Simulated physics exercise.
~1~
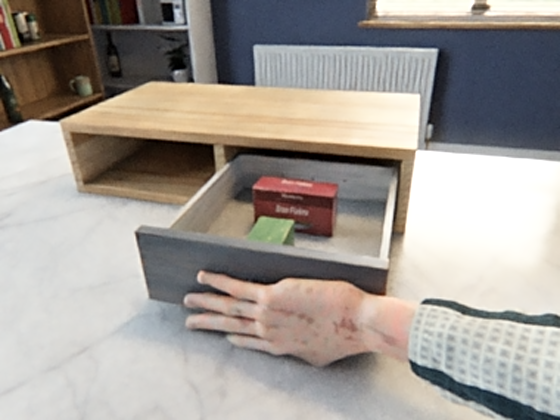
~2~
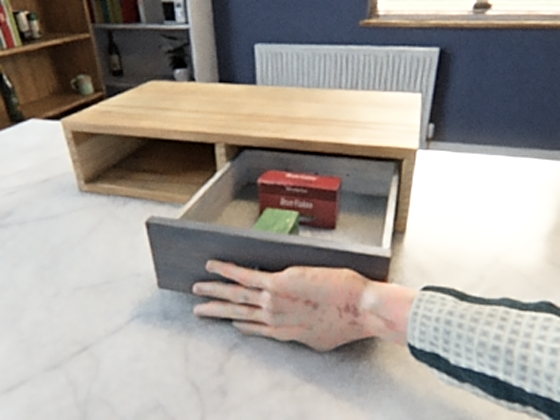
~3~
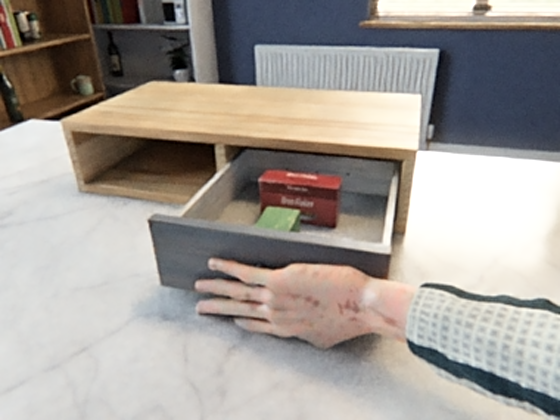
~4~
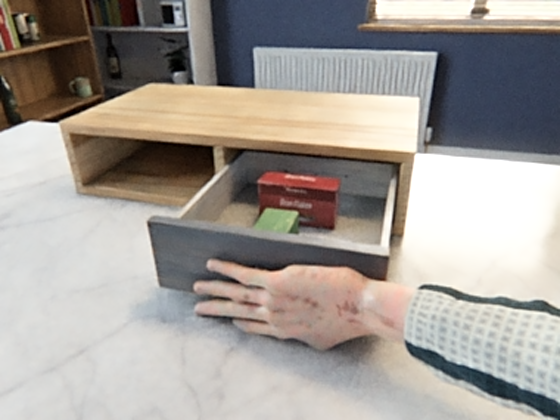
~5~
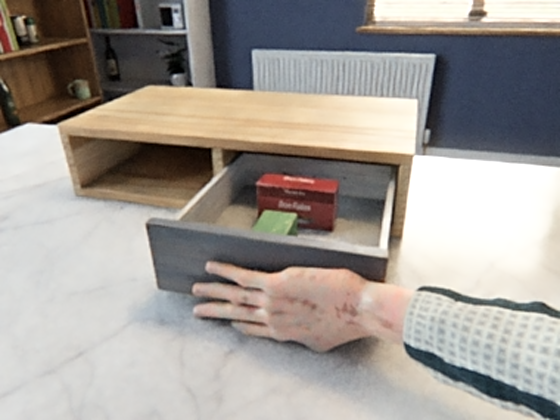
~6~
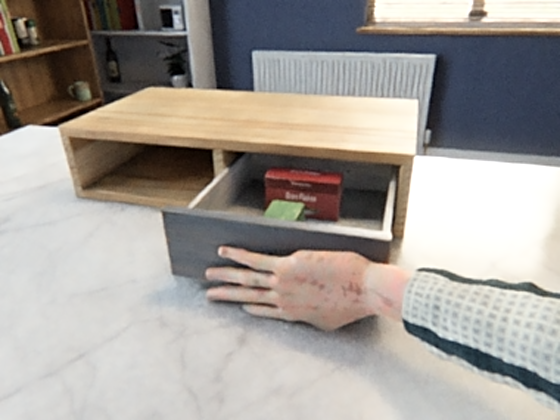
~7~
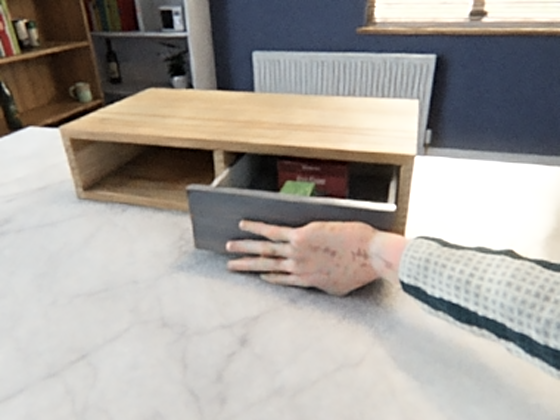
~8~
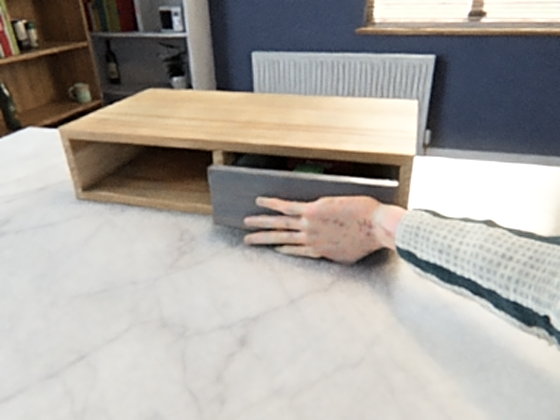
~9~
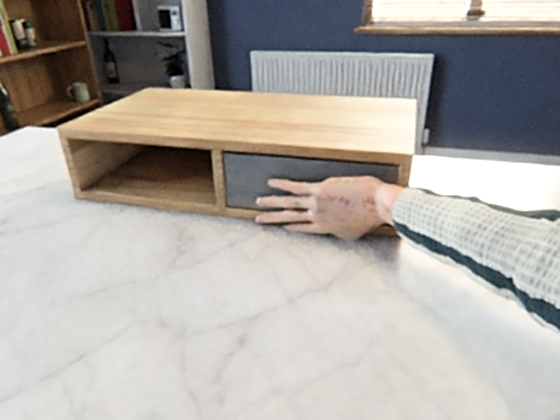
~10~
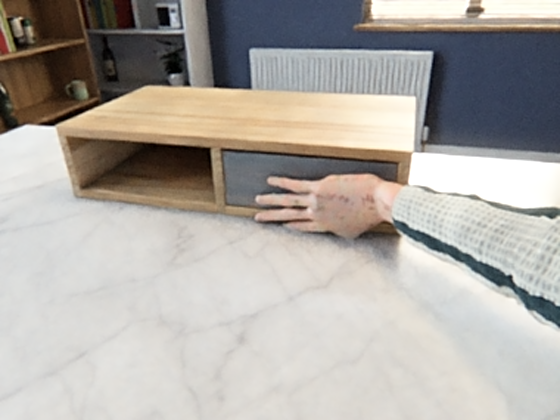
Hand pushing a grey drawer holding a red packet and green block into a wooden chest until it closes completely.
